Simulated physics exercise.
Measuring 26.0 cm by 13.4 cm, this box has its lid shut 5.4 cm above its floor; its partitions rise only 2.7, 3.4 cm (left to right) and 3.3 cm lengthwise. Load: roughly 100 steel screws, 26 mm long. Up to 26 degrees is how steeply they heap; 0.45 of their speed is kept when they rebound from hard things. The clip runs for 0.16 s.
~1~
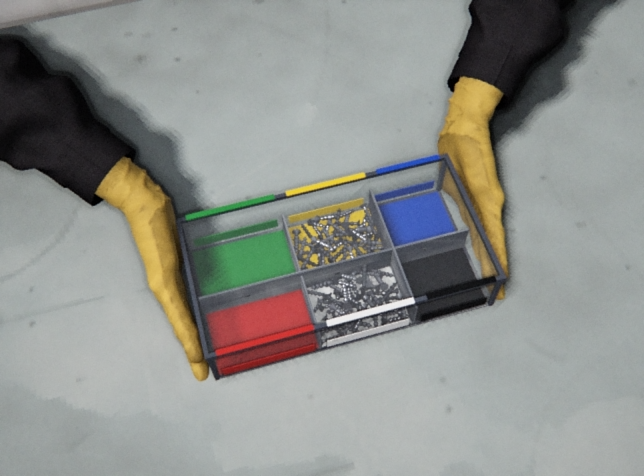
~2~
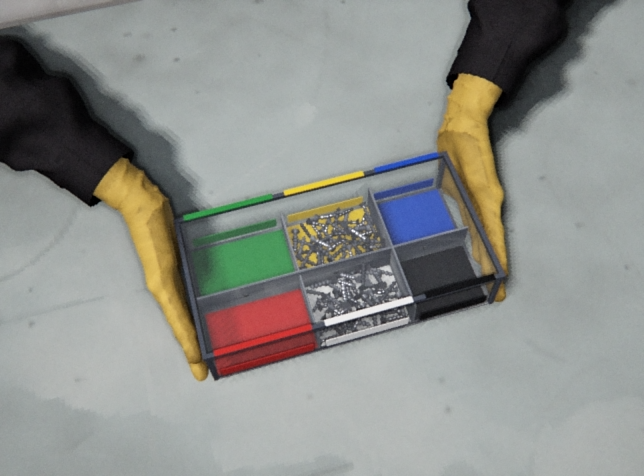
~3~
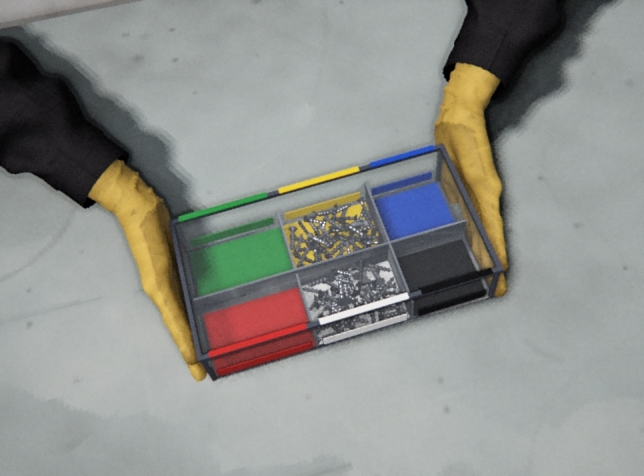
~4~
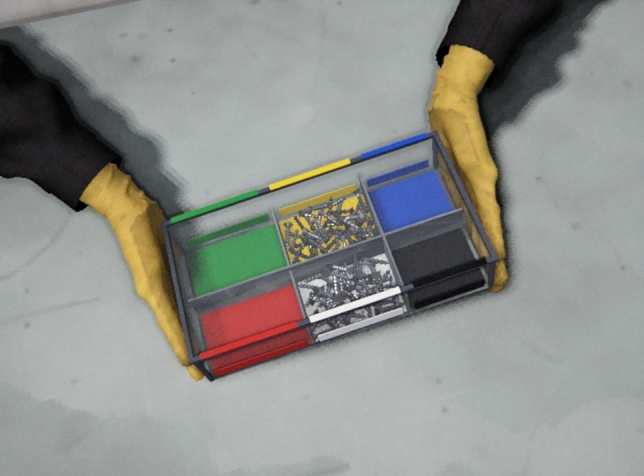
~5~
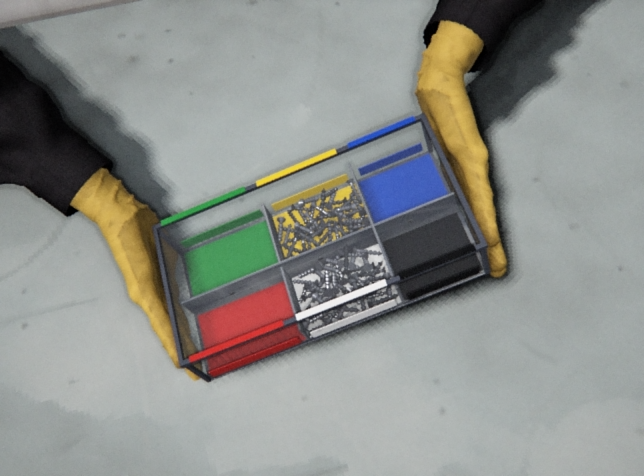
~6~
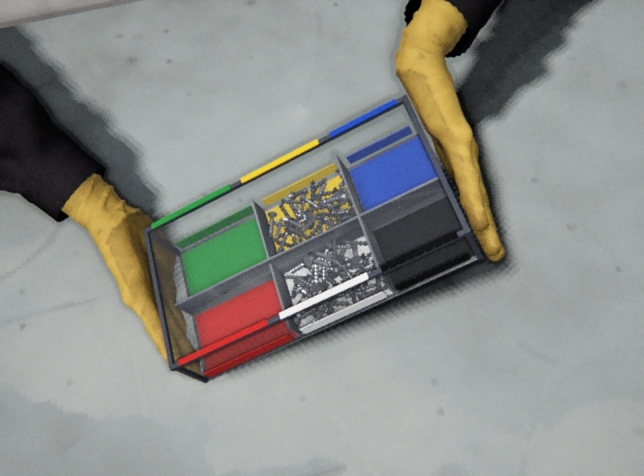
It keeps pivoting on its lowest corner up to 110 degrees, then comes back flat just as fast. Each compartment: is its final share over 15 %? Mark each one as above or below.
Marked: Red above; blue below; green above; yellow below; white below; black below.
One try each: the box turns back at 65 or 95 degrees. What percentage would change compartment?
Roughly 55 percent for the first try and 95 percent for the second.
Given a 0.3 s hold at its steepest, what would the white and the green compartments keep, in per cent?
White 0; green 55.
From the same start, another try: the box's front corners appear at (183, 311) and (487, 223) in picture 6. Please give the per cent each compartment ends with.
By the end, red has 0%, blue has 0%, green has 15%, yellow has 80%, white has 5% and black has 0%.
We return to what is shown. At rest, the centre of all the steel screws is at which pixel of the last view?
When it all comes to rest, the middle is near (214, 299).
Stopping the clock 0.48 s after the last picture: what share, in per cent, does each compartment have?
It splits as red 35, blue 0, green 30, yellow 20, white 15 and black 0 percent.
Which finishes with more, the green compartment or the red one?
Result: Green has more.
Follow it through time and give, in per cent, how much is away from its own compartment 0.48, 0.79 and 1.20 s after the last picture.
Taking the three times in turn, it reads 65, 100 and 100.
Then, 0.48 s after the last picture, tilt 109 degrees; red 35 %, green 30 %, yellow 20 %, white 15 %.
Then, 0.79 s after the last picture, tilt 46 degrees; red 45 %, green 55 %.
Then, 1.20 s after the last picture, tilt 0 degrees; red 45 %, green 55 %.
In the end, red 45 %, blue 0 %, green 55 %, yellow 0 %, white 0 %, black 0 %.
